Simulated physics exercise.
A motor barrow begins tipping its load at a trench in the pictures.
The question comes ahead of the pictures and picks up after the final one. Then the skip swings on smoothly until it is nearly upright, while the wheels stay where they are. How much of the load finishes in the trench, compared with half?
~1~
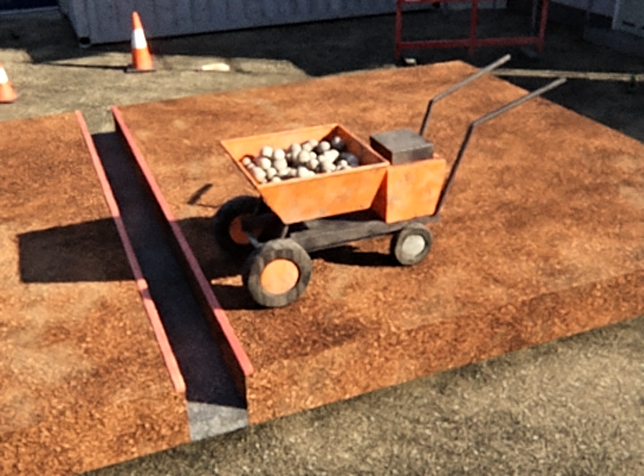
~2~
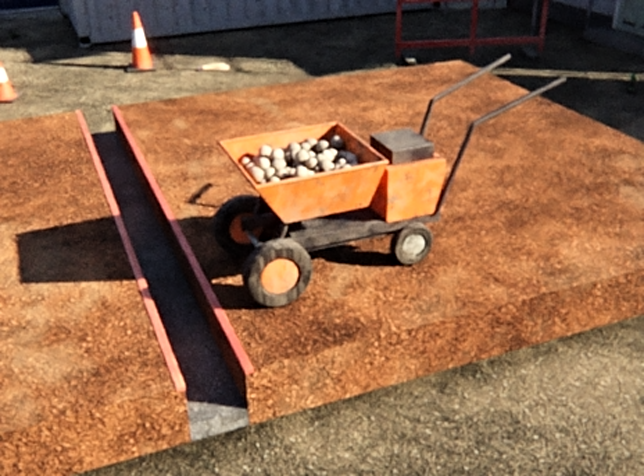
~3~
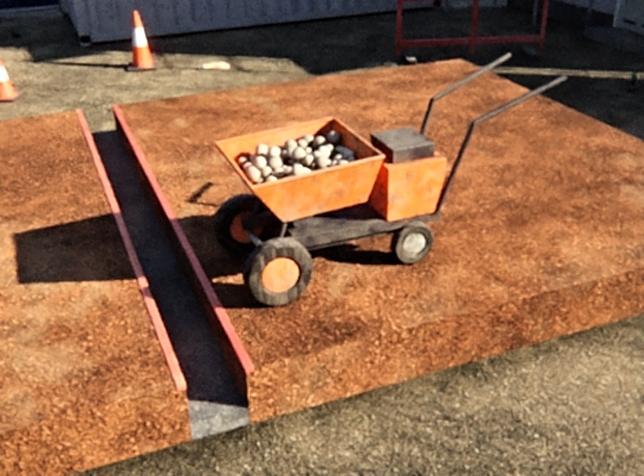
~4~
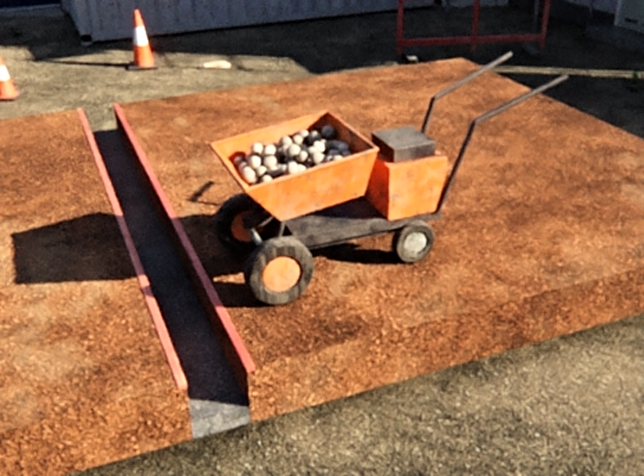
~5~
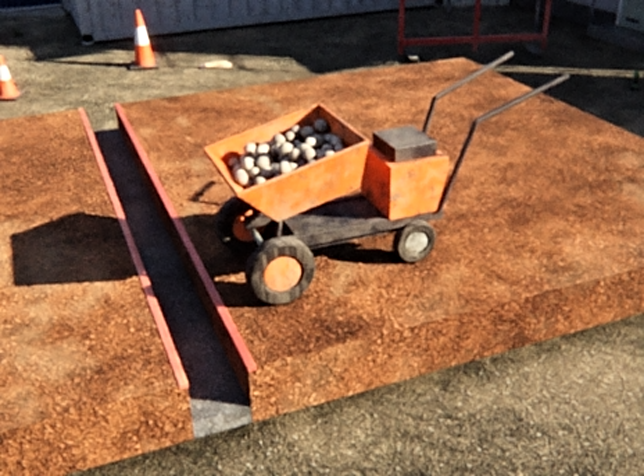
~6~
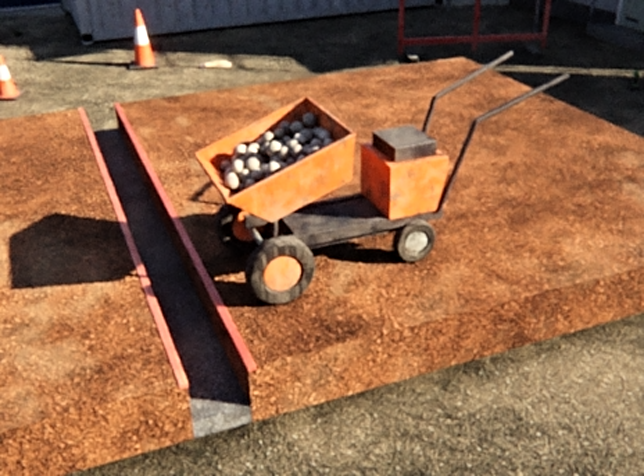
Less than half of it.
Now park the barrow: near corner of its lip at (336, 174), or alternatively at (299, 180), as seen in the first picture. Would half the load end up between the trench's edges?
One after the other: The greater share and the greater share.
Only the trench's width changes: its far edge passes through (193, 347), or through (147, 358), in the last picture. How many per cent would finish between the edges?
Lab note: Case 1 around 10 %, case 2 70 %.
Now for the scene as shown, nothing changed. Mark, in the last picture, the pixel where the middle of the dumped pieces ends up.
Roughly at pixel (129, 296).
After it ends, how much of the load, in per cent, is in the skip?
Something like 0 in every hundred.
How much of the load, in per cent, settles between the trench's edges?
About 30 per cent.
Soon, skip tipped steeply; all in the skip.
A while on, skip tipped right over; about two thirds in the skip; a stray few in or heaped over the trench; about a quarter beyond it; a small part falling.
Towards the end, skip tipped right over; a small part in the skip; about a quarter in or heaped over the trench; about two thirds beyond it.
Finally, skip tipped right over; about a quarter in or heaped over the trench; about two thirds beyond it.
